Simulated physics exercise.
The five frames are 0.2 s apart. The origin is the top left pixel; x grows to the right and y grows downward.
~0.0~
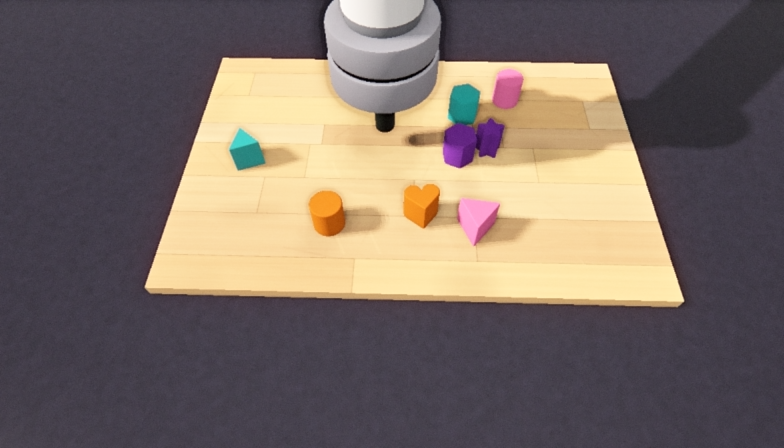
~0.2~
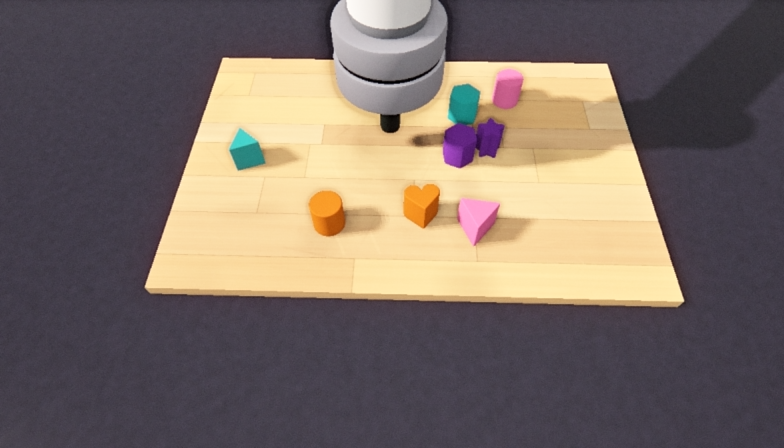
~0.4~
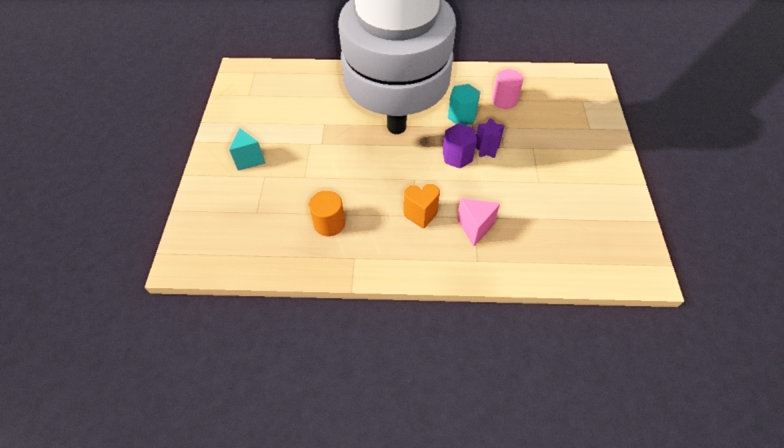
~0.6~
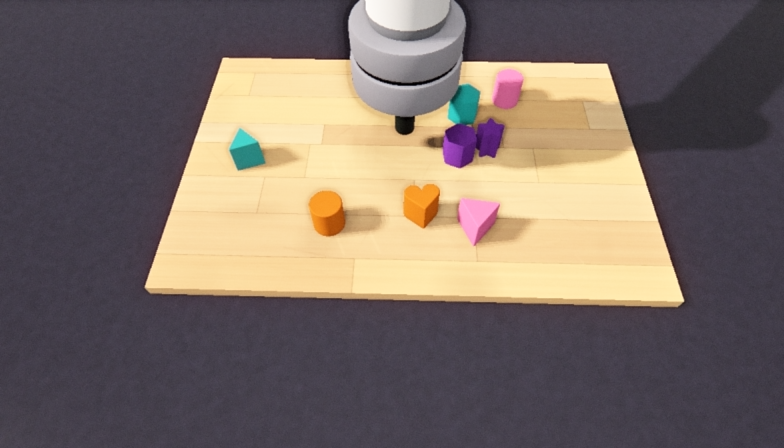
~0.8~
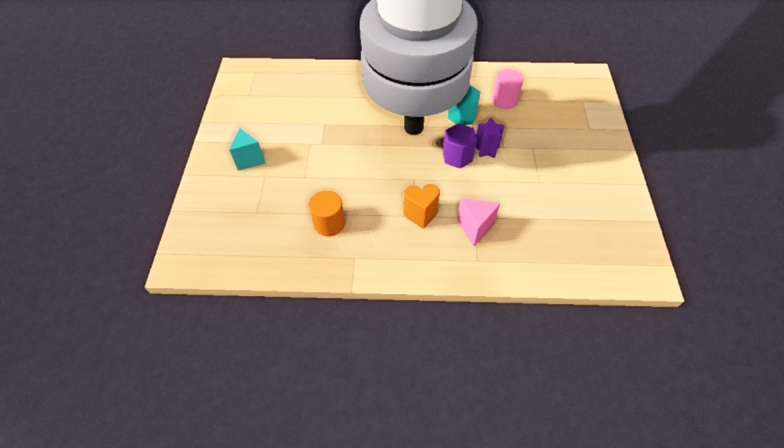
Robotic arm with a dark tip moving slowly right above a wooden board of colored blocks, which all stay still.
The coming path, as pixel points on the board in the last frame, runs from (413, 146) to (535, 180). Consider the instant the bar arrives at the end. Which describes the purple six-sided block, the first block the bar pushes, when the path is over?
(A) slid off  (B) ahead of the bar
Answer: B.
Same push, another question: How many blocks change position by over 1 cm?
Two move.
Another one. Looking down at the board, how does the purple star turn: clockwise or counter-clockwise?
Seen from above, counterclockwise.
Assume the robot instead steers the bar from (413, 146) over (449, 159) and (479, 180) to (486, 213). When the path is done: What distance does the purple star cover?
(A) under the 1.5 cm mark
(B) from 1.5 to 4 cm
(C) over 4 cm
Letter B.
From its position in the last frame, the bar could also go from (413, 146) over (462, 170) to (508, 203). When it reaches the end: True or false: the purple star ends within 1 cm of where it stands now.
False.
The first path, step by step. One third of the way, bar (456, 141); purple six-sided block (482, 139); purple star (502, 128), turned 25° anticlockwise.
Two thirds of the way, bar (497, 152); purple six-sided block (525, 147); purple star (521, 126), turned 60° anticlockwise.
At the end, bar (541, 164); purple six-sided block (567, 152), turned 25° anticlockwise; turquoise six-sided block in place; purple star (521, 126), turned 65° anticlockwise.
